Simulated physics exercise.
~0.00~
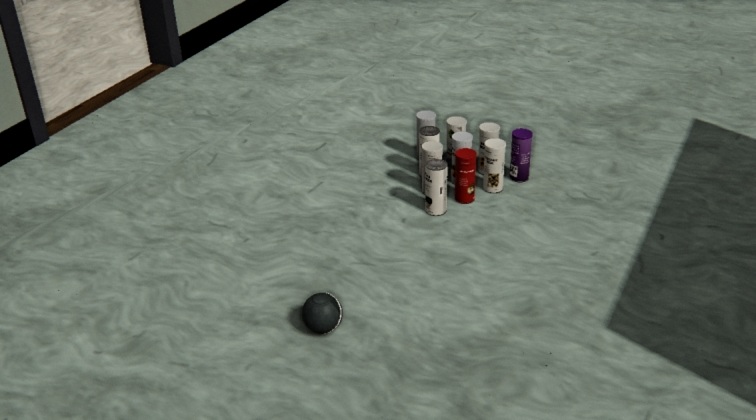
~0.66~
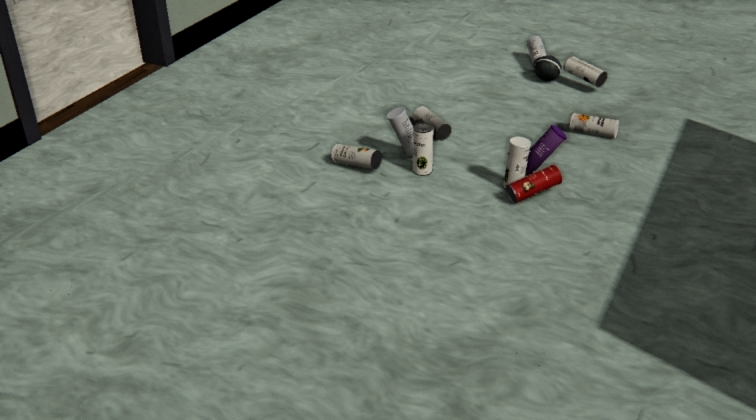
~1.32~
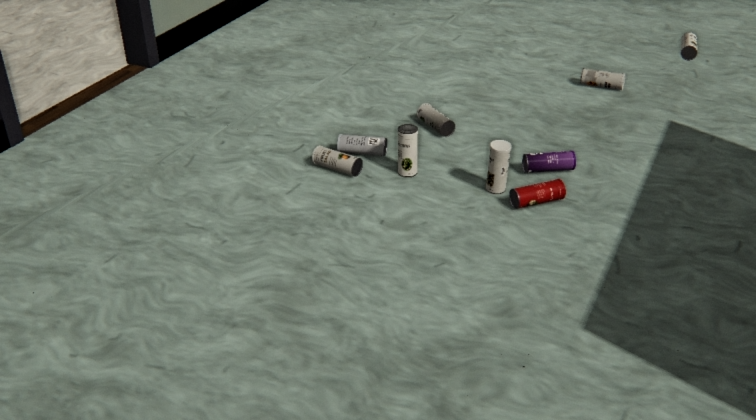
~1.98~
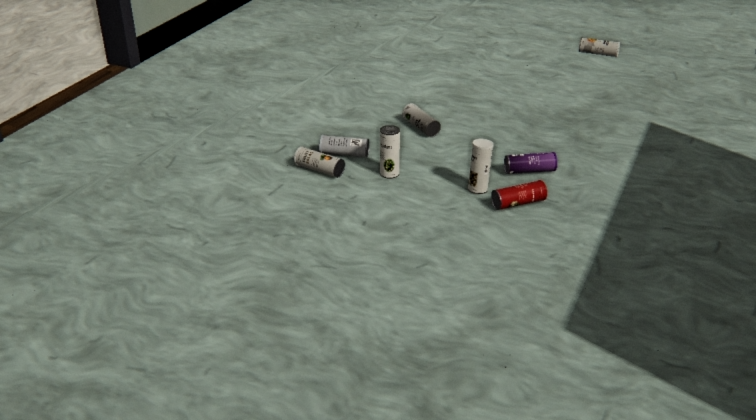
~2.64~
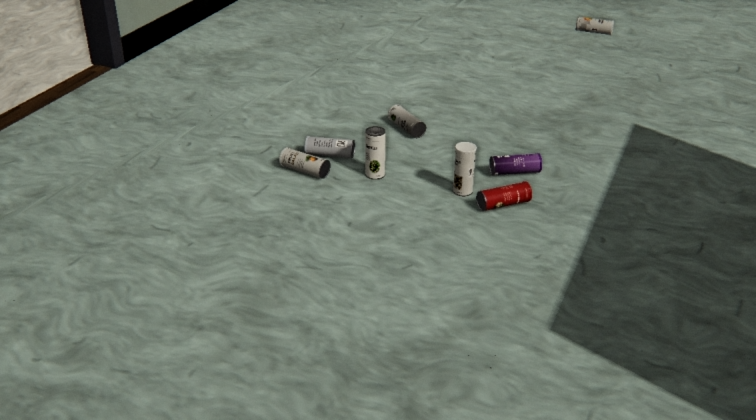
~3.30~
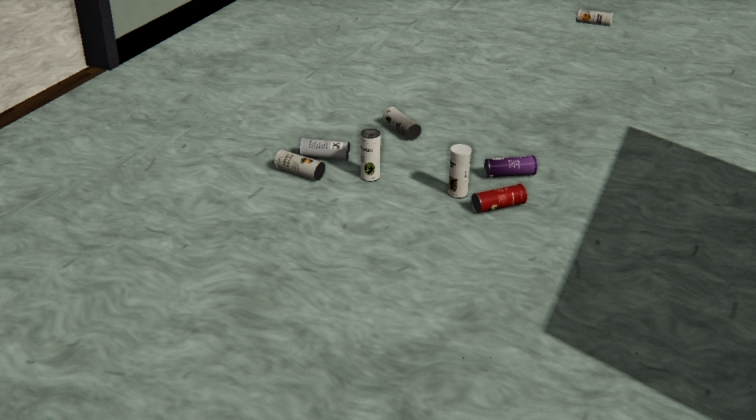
The clip opens on ten canisters standing in a tight wedge on a pale green, wavy-patterned floor, one red and one purple among the mostly white ones, with a dark ball nearer the viewer. The ball rolls up and to the right into the group, knocking canisters over and scattering them. It carries on toward the far right alongside a few white canisters, then passes out of sight. The view shifts slightly right as the scattered pieces settle. At the end, two white canisters still stand, while the red and purple ones lie on their sides among other toppled canisters.
